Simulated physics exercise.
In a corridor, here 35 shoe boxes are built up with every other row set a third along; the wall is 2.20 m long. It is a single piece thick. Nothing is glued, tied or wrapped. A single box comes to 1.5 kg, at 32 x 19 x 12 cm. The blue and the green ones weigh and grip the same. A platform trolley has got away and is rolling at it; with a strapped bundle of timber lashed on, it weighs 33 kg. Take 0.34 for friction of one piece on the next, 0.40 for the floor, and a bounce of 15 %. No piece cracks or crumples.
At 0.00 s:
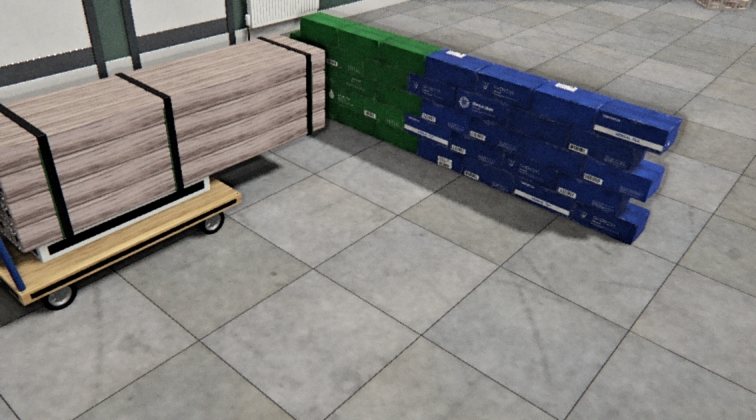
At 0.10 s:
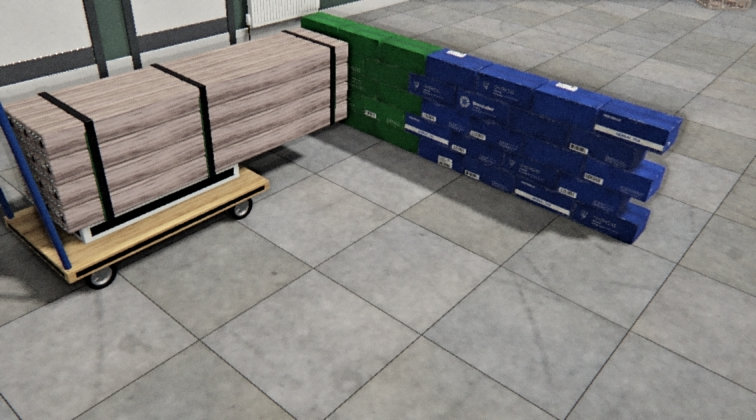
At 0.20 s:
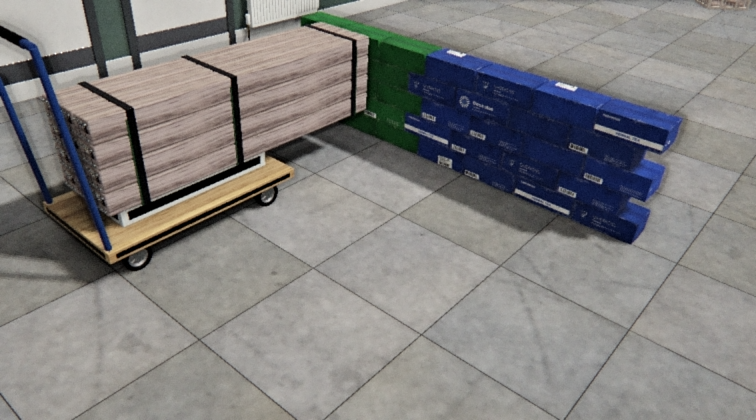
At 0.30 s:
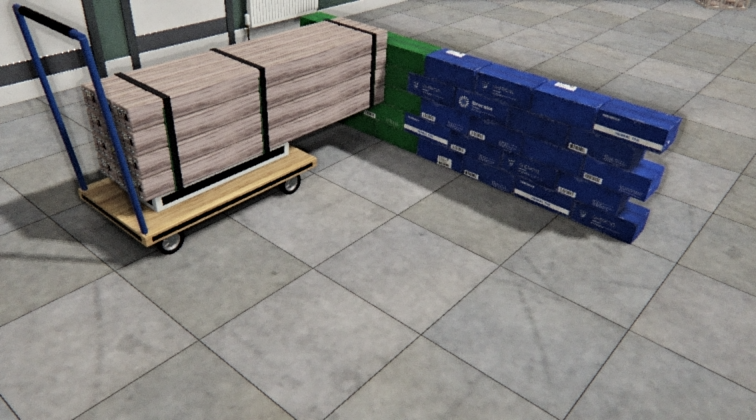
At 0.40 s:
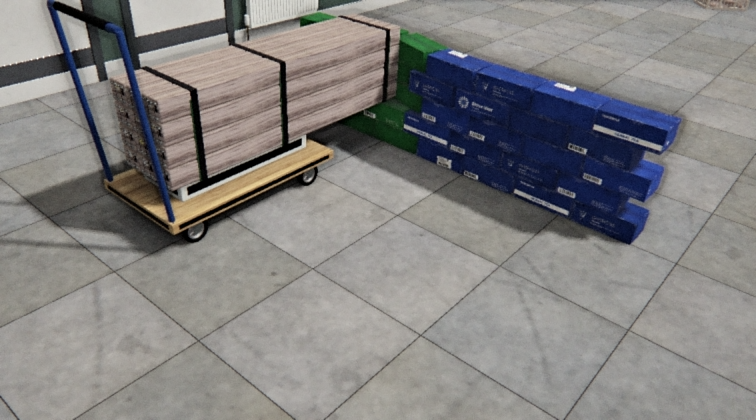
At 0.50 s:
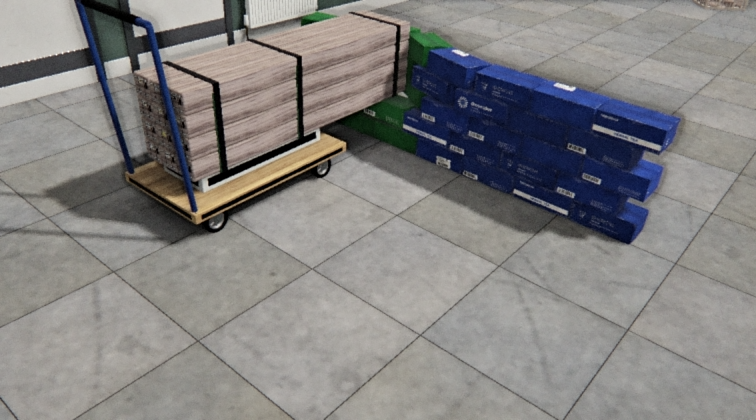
On a grey tiled floor, a platform trolley carrying strapped, wood-coloured lengths rolls rightward toward a low wall of green and blue boxes, then its load pushes into the green end, shifting several boxes out of line.
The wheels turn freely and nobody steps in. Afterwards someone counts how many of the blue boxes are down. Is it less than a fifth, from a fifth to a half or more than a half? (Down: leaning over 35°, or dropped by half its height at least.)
It comes to under a fifth.
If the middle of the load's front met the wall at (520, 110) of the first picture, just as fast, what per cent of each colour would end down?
Then blue 40, green 0 per cent.
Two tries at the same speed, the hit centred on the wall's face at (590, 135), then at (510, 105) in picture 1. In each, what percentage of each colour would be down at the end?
Blue 30 then 40, green 0 then 0 per cent.
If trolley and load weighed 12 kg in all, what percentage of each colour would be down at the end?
Then blue 10, green 50 per cent.
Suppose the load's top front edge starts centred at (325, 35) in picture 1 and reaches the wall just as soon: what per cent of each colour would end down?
Then blue 10, green 50 per cent.
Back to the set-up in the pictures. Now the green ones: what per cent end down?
By colour: Green 40 per cent.
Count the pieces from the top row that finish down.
The count is 3.
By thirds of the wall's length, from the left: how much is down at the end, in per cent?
Left 30, middle 40, right 0 per cent.
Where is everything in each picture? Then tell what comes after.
In the first picture (places mark the middle of the side facing us), load (317, 77) 52 cm short of the wall; top blue box (629, 132); top green box (357, 45); nothing disturbed.
Load (341, 69) 35 cm short of the wall; top blue box (630, 132), in the second picture.
Load (361, 62) 19 cm short of the wall; top blue box (629, 132), in the third picture.
Load (380, 55) 23 mm short of the wall; top blue box (629, 132), in the fourth picture.
Load (394, 50) 11 cm into the wall's line; top blue box (628, 132); 7 disturbed, none down, in the fifth picture.
Load (404, 46) 22 cm into the wall's line; top blue box (628, 132); 10 disturbed, none down, in the sixth picture.
After 0.64 s, load 37 cm past the wall's line, still rolling; none of the 20 blue boxes down (4 of 35 in all colours); top blue box unmoved; top green box leaning 22°, 14 cm lower.
After 0.90 s, load 64 cm past the wall's line, still rolling; 2 of the 20 blue boxes down (8 of 35 in all colours); top blue box unmoved; top green box leaning 25°, 41 cm lower.
After 1.26 s, load 87 cm past the wall's line, still rolling; 2 of the 20 blue boxes down (8 of 35 in all colours); top blue box unmoved; top green box 49 cm lower.
At rest (2.1 s), load 91 cm past the wall's line, stopped; 2 of the 20 blue boxes down (8 of 35 in all colours); top blue box unmoved; top green box 49 cm lower. That is 10 per cent. As the last picture would show them, middles, top blue box near (635, 126), top green box near (448, 78).
